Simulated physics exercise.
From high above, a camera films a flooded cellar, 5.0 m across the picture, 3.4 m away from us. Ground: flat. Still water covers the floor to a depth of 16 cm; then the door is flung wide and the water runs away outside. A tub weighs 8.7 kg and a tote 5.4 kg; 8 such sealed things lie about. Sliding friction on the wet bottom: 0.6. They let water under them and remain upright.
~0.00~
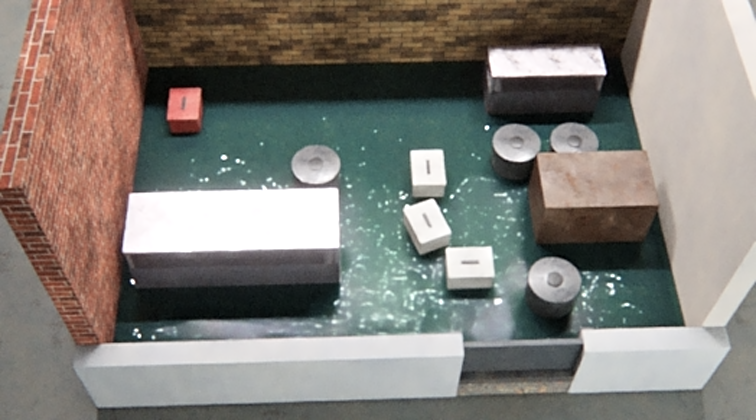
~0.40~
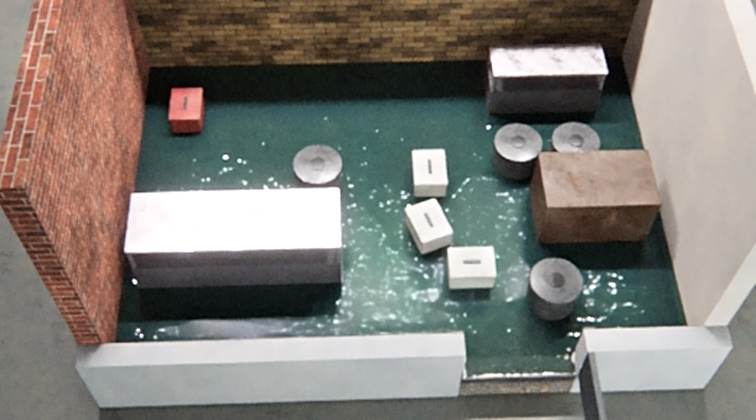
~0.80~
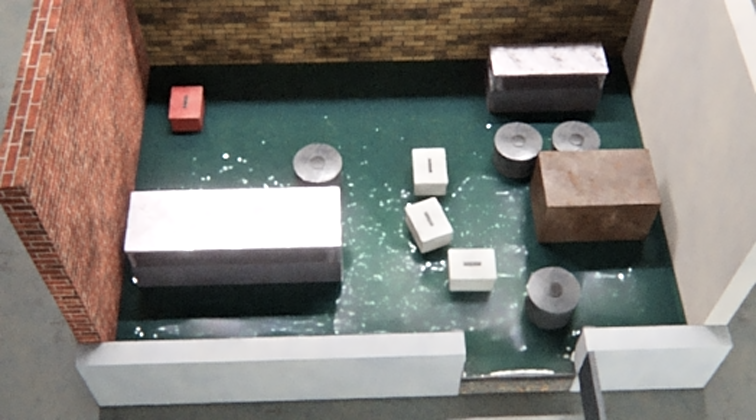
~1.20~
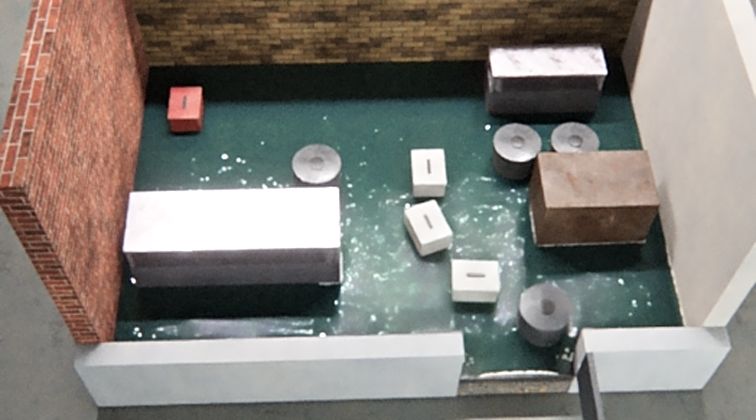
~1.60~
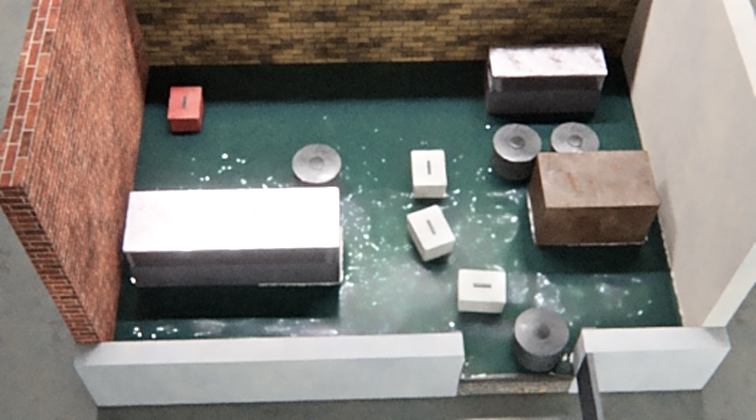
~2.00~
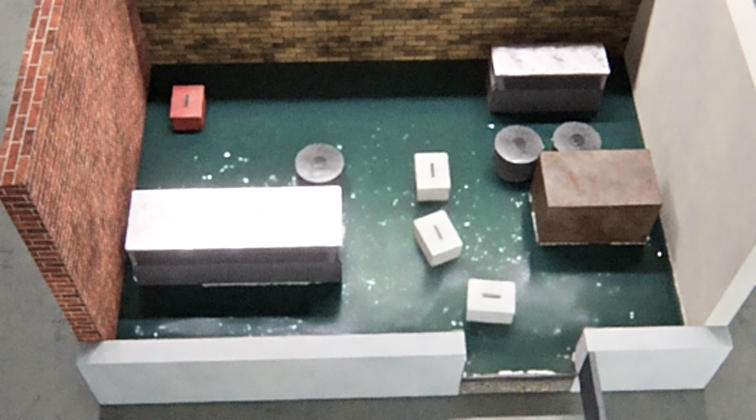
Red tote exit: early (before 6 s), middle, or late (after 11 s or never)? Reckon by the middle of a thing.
Exits on the late side, or never.
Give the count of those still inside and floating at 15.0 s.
The count is 2.
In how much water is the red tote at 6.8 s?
Depth approx. 12 cm.
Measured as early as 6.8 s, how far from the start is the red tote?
Shift by then: About 10 cm.
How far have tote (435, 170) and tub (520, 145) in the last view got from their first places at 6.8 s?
Log: Item 1 = 140 cm; item 2 = 120 cm.
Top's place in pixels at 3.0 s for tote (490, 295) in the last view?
About pixel (519, 356).
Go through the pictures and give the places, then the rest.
In the first frame, the red tote at (184, 104) floats; about 2290 L in view; 0 of 8 have shifted.
In the second frame, the red tote at (185, 104), afloat; 16 cm deep round most things; 0 of 8 have shifted.
In the third frame, the red tote at (186, 102) floats; about 2250 L in view; 1 of 8 have shifted.
In the fourth frame, the red tote at (185, 103), afloat; 16 cm deep round most things; 2 of 8 have shifted.
In the fifth frame, the red tote at (185, 102) floats; 16 cm deep round most things; 3 of 8 have shifted.
In the sixth frame, the red tote at (187, 101), afloat; about 2170 L in view; 4 of 8 have shifted.
After 3.0 s the red tote is near (187, 101), 0.0 m from its start, afloat; 1 of 8 are out; 7 afloat.
After 6.8 s the red tote is near (198, 109), 0.1 m from its start, afloat; 3 of 8 are out; 5 afloat.
After 11.0 s the red tote is near (198, 111), 0.1 m from its start, afloat; 5 of 8 are out; 3 afloat.
After 15.0 s the red tote is near (214, 117), 0.3 m from its start, afloat; 6 of 8 are out; 2 afloat.
